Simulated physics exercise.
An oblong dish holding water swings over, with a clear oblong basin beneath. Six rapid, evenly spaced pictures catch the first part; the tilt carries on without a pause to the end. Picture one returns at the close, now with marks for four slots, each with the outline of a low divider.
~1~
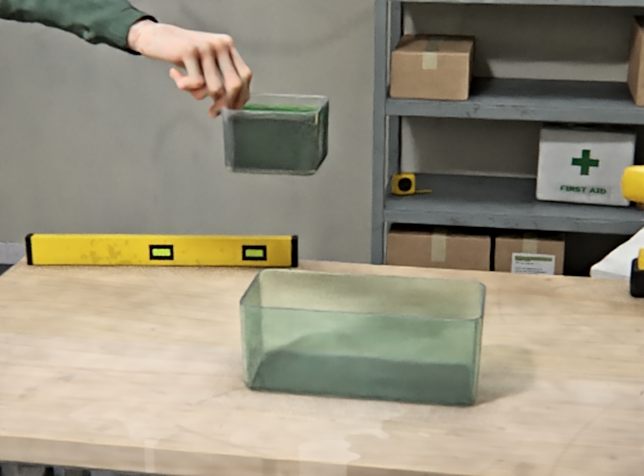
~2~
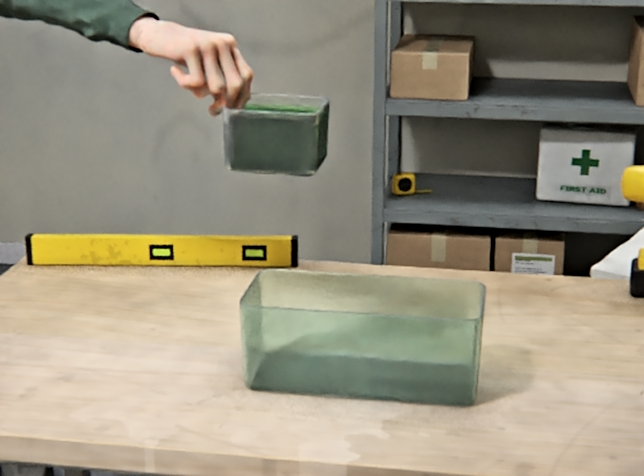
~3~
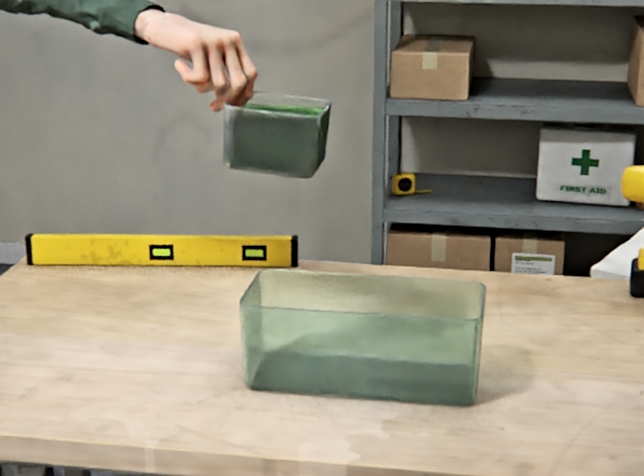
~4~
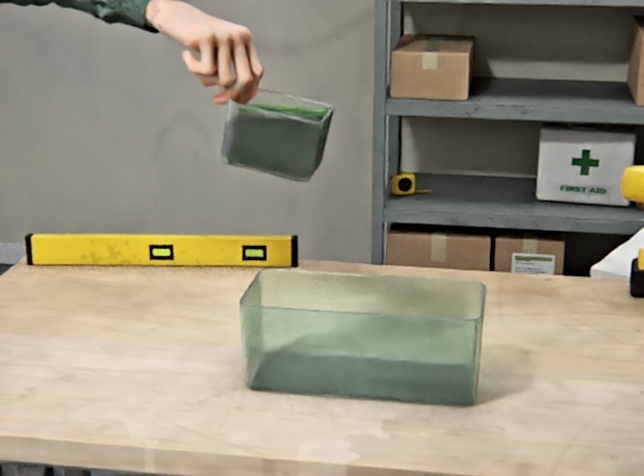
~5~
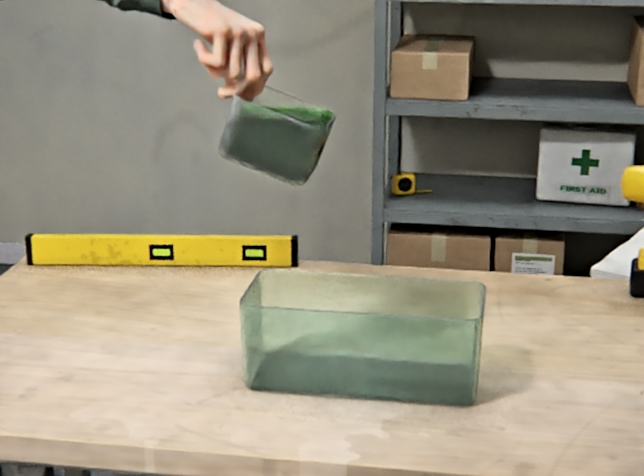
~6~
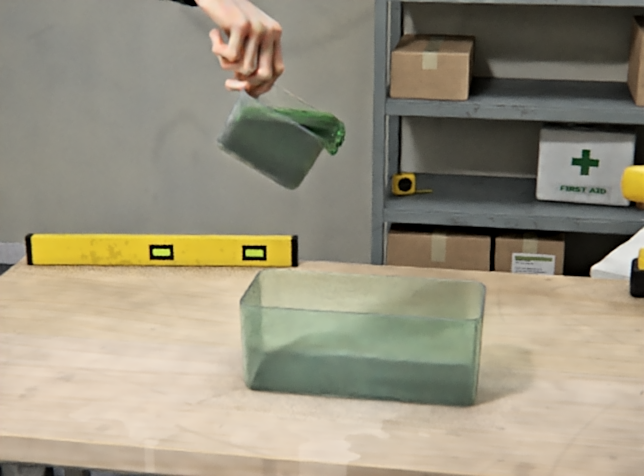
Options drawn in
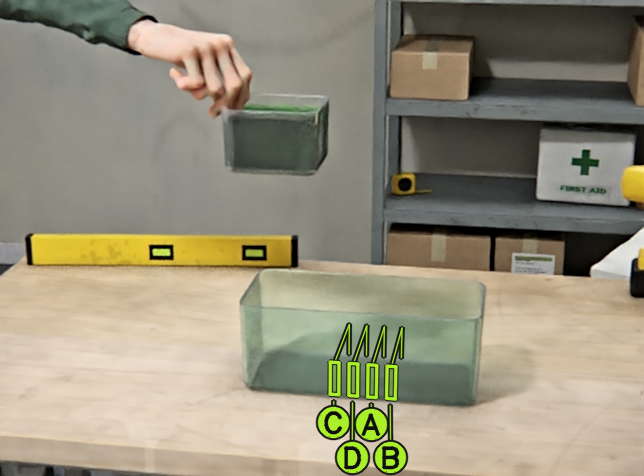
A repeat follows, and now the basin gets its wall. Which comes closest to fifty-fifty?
The answer is position B.
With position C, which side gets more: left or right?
The right side.
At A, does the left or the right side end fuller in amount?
The right one.
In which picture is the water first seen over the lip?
Picture 5.
In lime, A at (371, 403); B at (390, 405); C at (333, 400); D at (352, 402).
With A, about 31 % ends left of the wall and 67 % right of it.
With B, about 45 % ends left of the wall and 53 % right of it.
With C, about 7 % ends left of the wall and 91 % right of it.
With D, about 22 % ends left of the wall and 76 % right of it.
